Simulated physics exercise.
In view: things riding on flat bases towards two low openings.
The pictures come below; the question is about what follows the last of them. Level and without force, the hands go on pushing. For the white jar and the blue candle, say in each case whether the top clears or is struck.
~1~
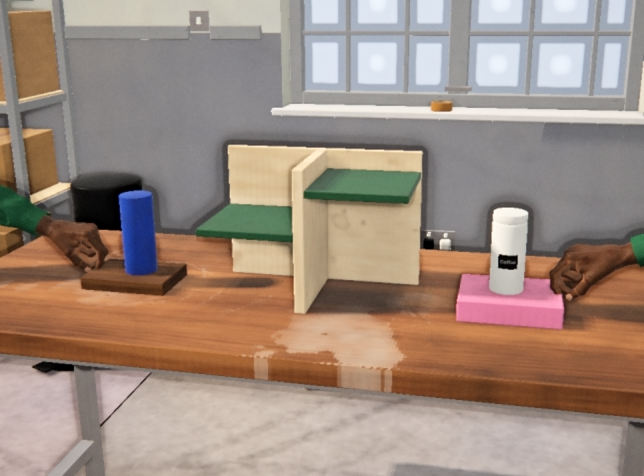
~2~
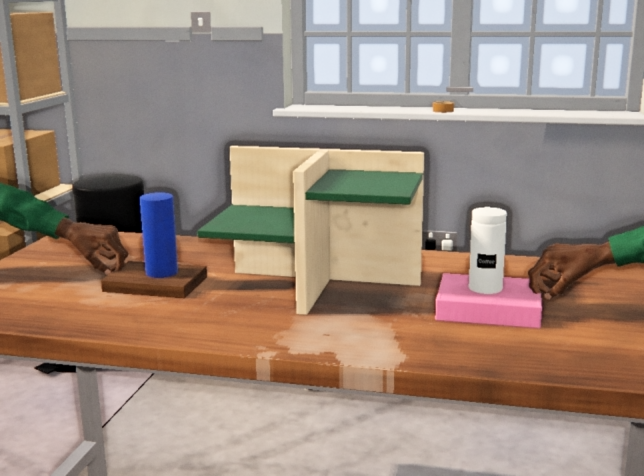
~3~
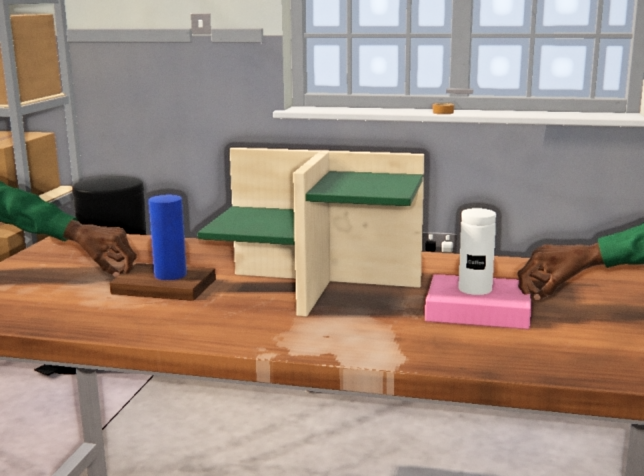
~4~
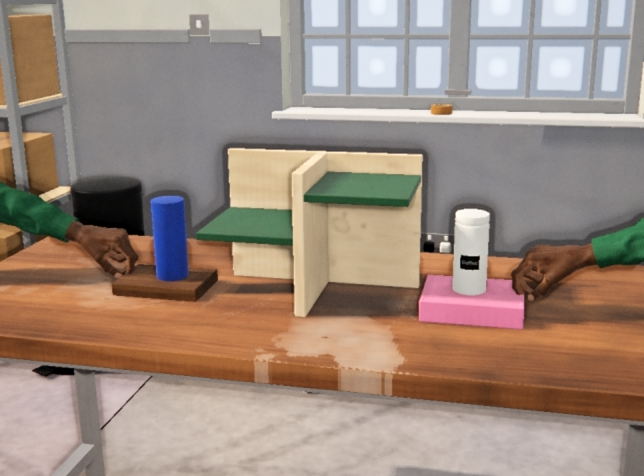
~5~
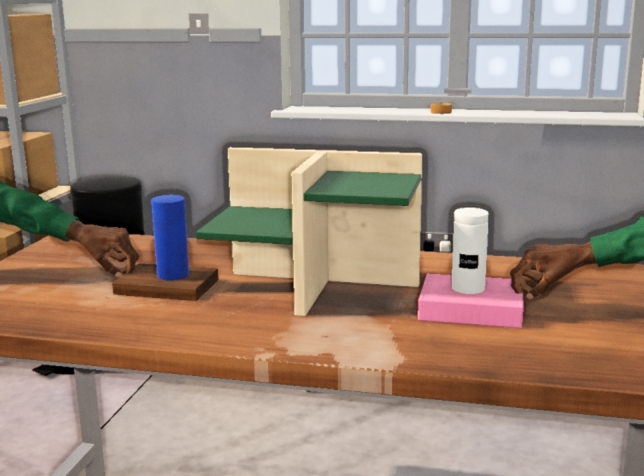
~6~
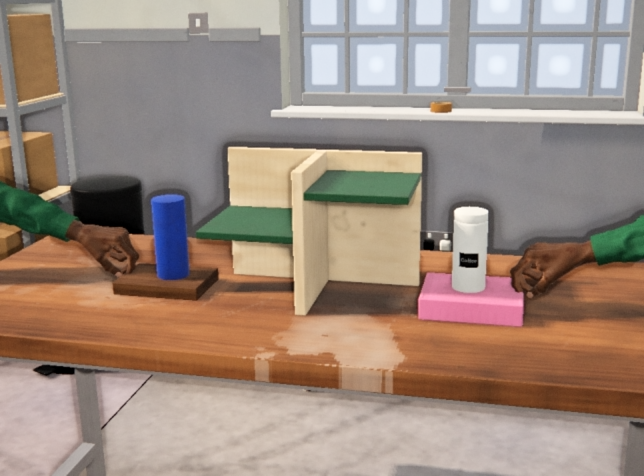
In each case: The white jar clears, the blue candle is struck.
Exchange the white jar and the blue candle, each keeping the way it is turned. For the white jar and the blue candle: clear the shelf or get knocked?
White jar: Hits the shelf; blue candle: Goes under.
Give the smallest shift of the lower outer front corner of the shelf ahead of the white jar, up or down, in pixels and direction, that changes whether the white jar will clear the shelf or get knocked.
Down, by 16 pixels.
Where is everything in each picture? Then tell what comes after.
In the first frame, hands sliding the things forward; white jar (508, 251); blue candle (139, 233); shelf (312, 228).
In the second frame, hands sliding the things forward; blue candle (159, 235); pink tray (489, 300).
In the third frame, hands sliding the things forward; white jar (477, 251); brown board (164, 281).
In the fourth frame, hands sliding the things forward; blue candle (170, 238); shelf (312, 231).
In the fifth frame, hands sliding the things forward; white jar (470, 251); pink tray (472, 300).
In the sixth frame, hands sliding the things forward; white jar (470, 250); blue candle (171, 237); brown board (167, 281).
Then, 1.00 s past the last view, white jar riding along near (431, 248); blue candle leaning 18° off how it started near (202, 237).
Then, 1.38 s past the last view, white jar riding along near (413, 247); blue candle leaning 71° off how it started near (193, 250).
Finally, the white jar clears the shelf, near (363, 244); the blue candle strikes the shelf, near (200, 266).
